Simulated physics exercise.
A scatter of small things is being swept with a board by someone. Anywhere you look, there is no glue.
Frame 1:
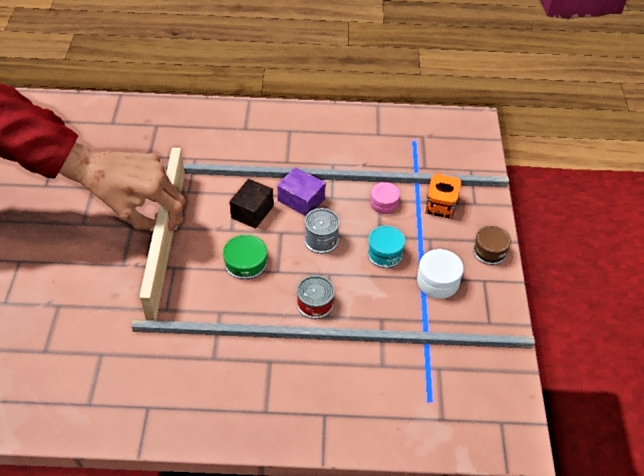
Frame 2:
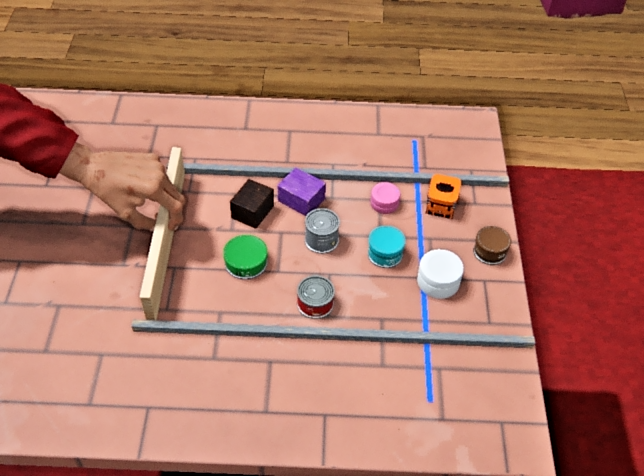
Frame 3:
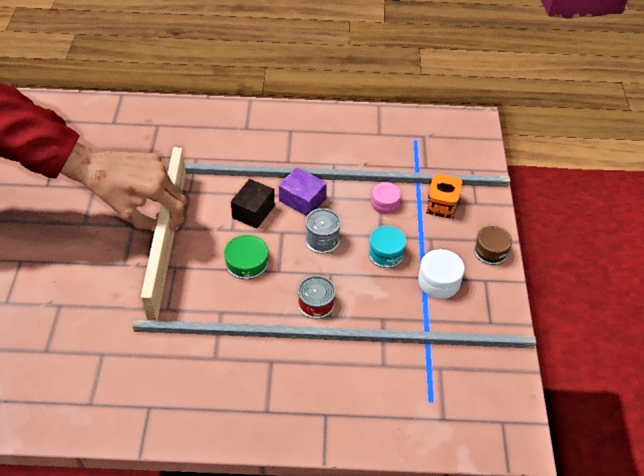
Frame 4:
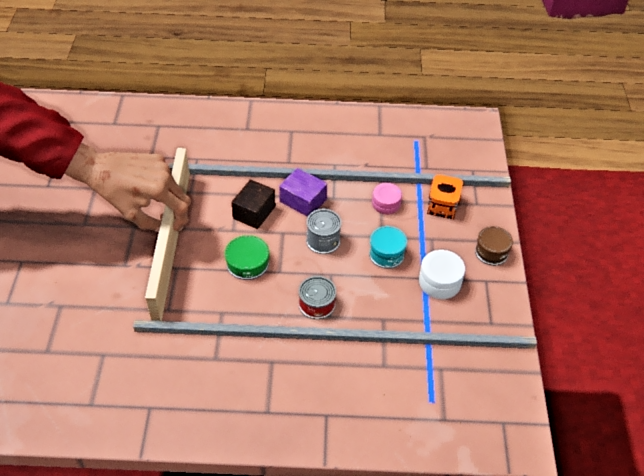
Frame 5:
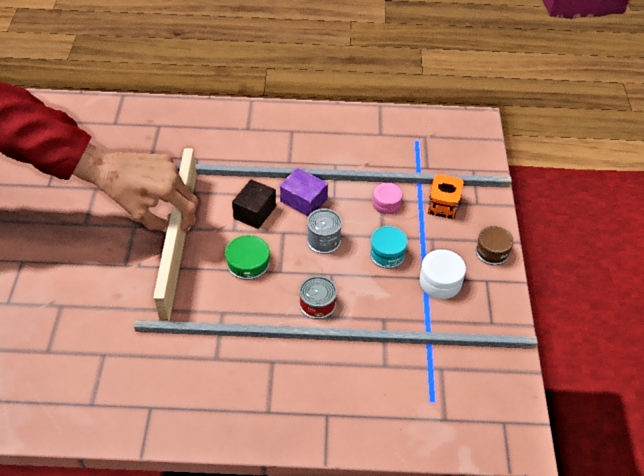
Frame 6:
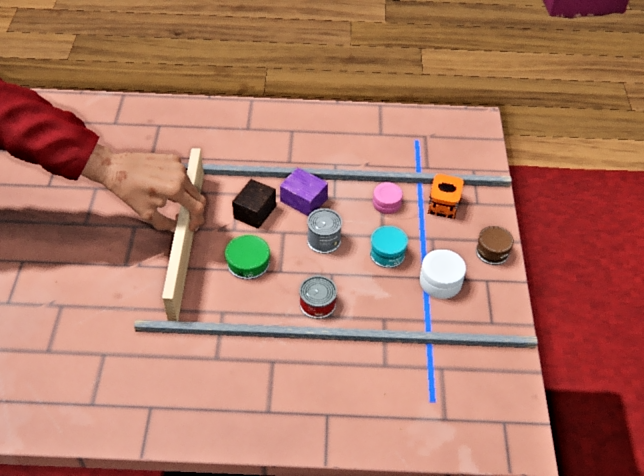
At first, a hand in a red sleeve holds a wooden board upright at the left of two grey rails on a brick-patterned surface, with scattered blocks, tins and lids to its right. The hand then slides the board slightly rightward, nearing the black block and green pot, while the objects stay practically still.
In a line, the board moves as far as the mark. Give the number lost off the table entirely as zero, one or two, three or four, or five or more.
Lost off the table: Zero.
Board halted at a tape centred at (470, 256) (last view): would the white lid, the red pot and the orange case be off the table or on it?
The white lid tumbles off, the red pot does not fall, the orange case falls.
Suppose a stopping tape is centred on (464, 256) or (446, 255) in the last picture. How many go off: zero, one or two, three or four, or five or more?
Okay, so it's either one or two for the first place and just one or two for the second.
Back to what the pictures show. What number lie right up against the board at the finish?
I count 4 of them.
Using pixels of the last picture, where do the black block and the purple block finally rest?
First (437, 211), then (465, 193).
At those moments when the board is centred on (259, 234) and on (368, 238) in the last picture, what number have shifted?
So 3, and at the other place 8.
Soon after, none off yet; brown tin at rest near (494, 245); orange case at rest near (445, 196); white lid at rest near (442, 274).
After that, none off yet; brown tin at rest near (494, 245); orange case moving near (455, 196); white lid at rest near (442, 274).
In the end, the number that fall off is zero.
